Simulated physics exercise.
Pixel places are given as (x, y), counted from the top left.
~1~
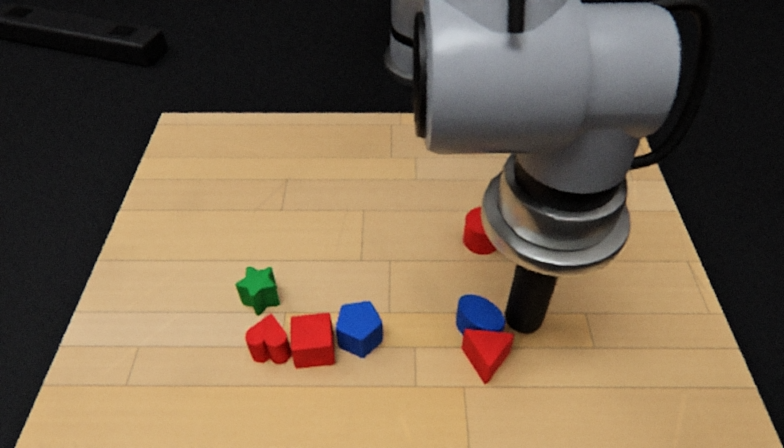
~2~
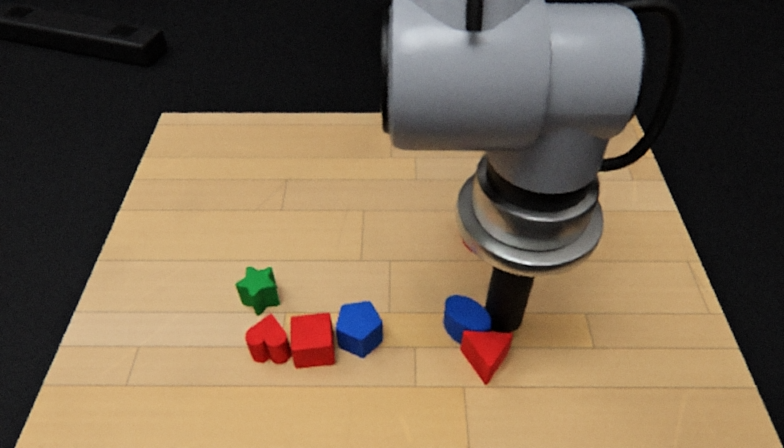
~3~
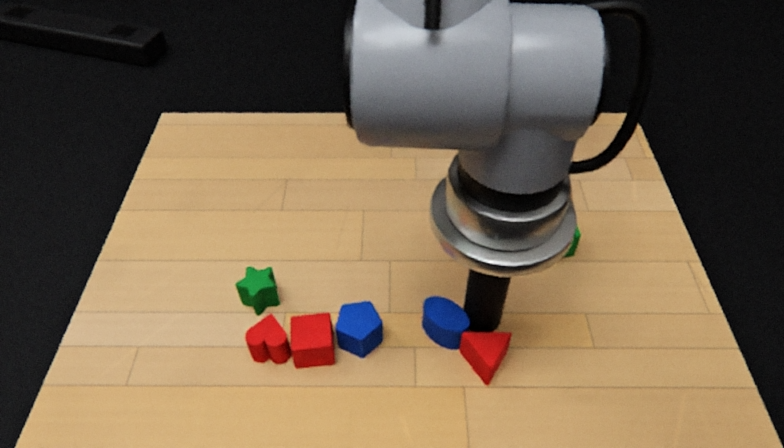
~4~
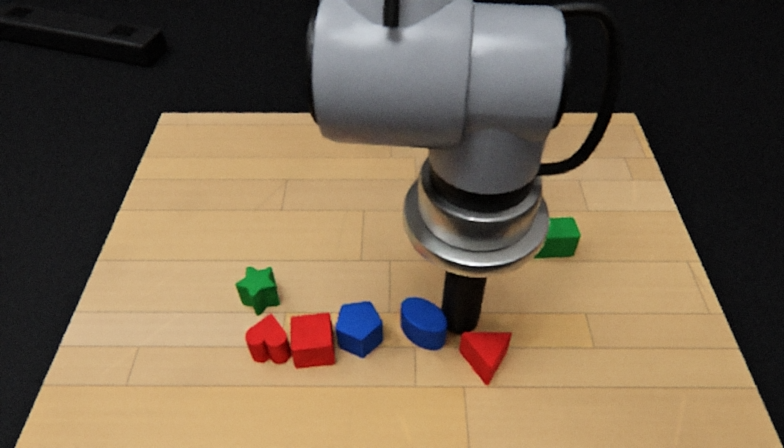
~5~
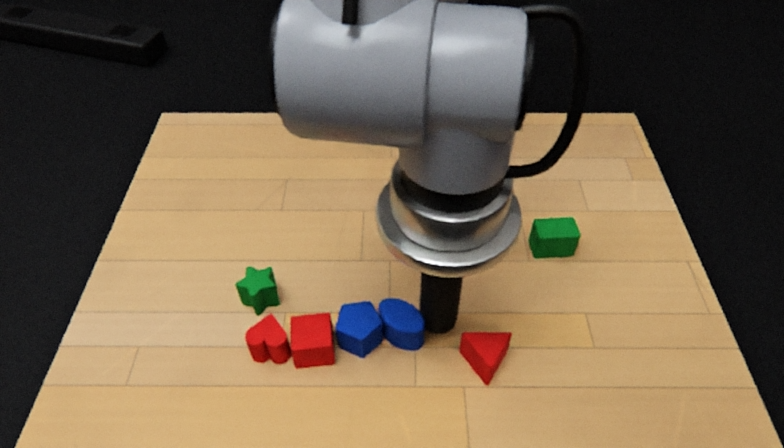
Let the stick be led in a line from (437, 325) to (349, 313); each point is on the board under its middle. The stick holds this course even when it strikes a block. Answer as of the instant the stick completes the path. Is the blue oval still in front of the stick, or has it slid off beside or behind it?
The stick still pushes it.
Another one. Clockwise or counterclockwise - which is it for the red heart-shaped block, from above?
The block turns clockwise.
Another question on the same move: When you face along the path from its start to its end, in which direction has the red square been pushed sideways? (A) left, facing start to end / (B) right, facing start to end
A (left, facing start to end)
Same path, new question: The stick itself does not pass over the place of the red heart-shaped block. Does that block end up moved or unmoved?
It shifts position.
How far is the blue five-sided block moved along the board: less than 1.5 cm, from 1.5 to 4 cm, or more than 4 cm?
It shifts by more than 4 cm.
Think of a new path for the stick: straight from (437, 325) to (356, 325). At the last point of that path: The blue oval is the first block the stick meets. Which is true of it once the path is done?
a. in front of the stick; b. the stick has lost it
a.
The first path, step by step. Halfway along, stick at (392, 311); red heart-shaped block at (238, 339), turned 35° clockwise; red square at (279, 341), turned 15° anticlockwise; blue five-sided block at (314, 316), turned 35° anticlockwise; blue oval at (355, 304), turned 15° clockwise.
At the end, stick at (348, 306); red heart-shaped block at (228, 344), turned 50° clockwise; red square at (269, 345), turned 60° anticlockwise; blue five-sided block at (276, 307), turned 75° anticlockwise; blue oval at (311, 291), turned 45° clockwise.
